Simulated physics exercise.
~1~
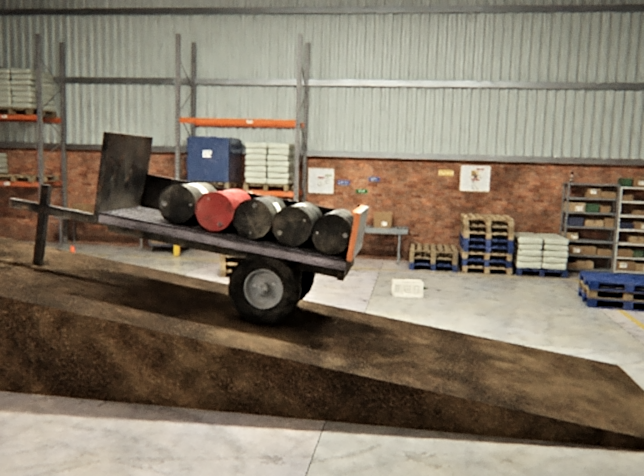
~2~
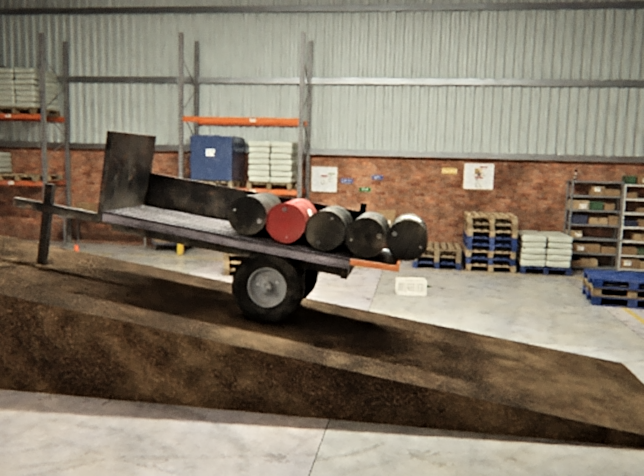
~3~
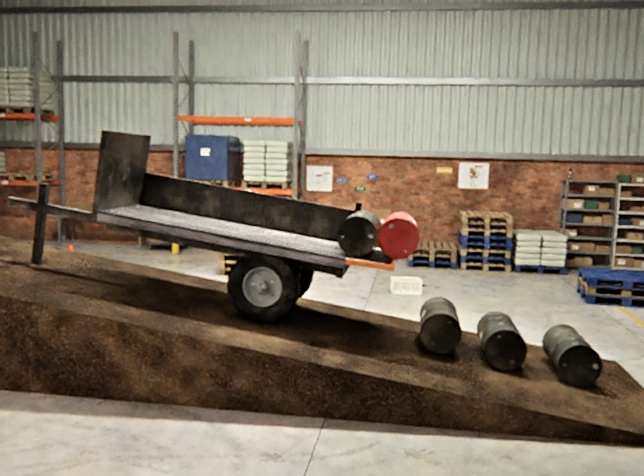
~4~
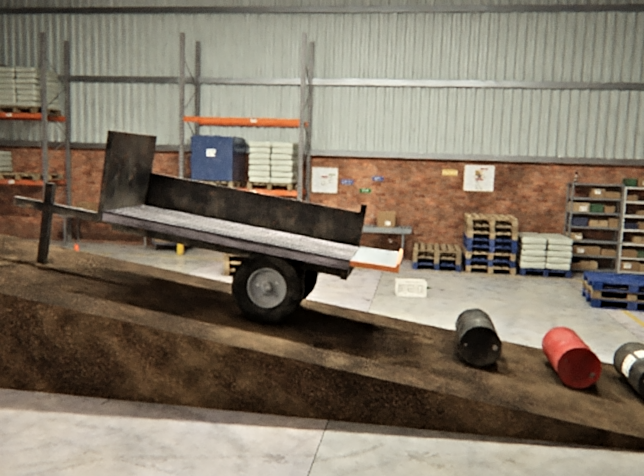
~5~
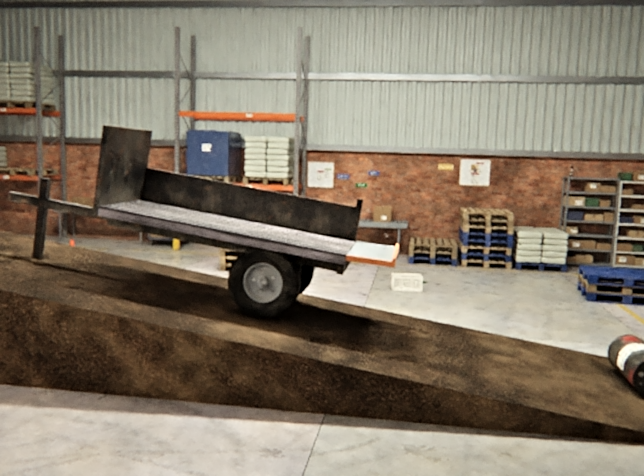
Five drums, one of them red, rolled right along a tilted trailer bed once its tailgate had dropped, tumbled off the back onto the dirt slope and kept rolling downhill, until the trailer stood empty and one last drum was partly visible at the right edge.
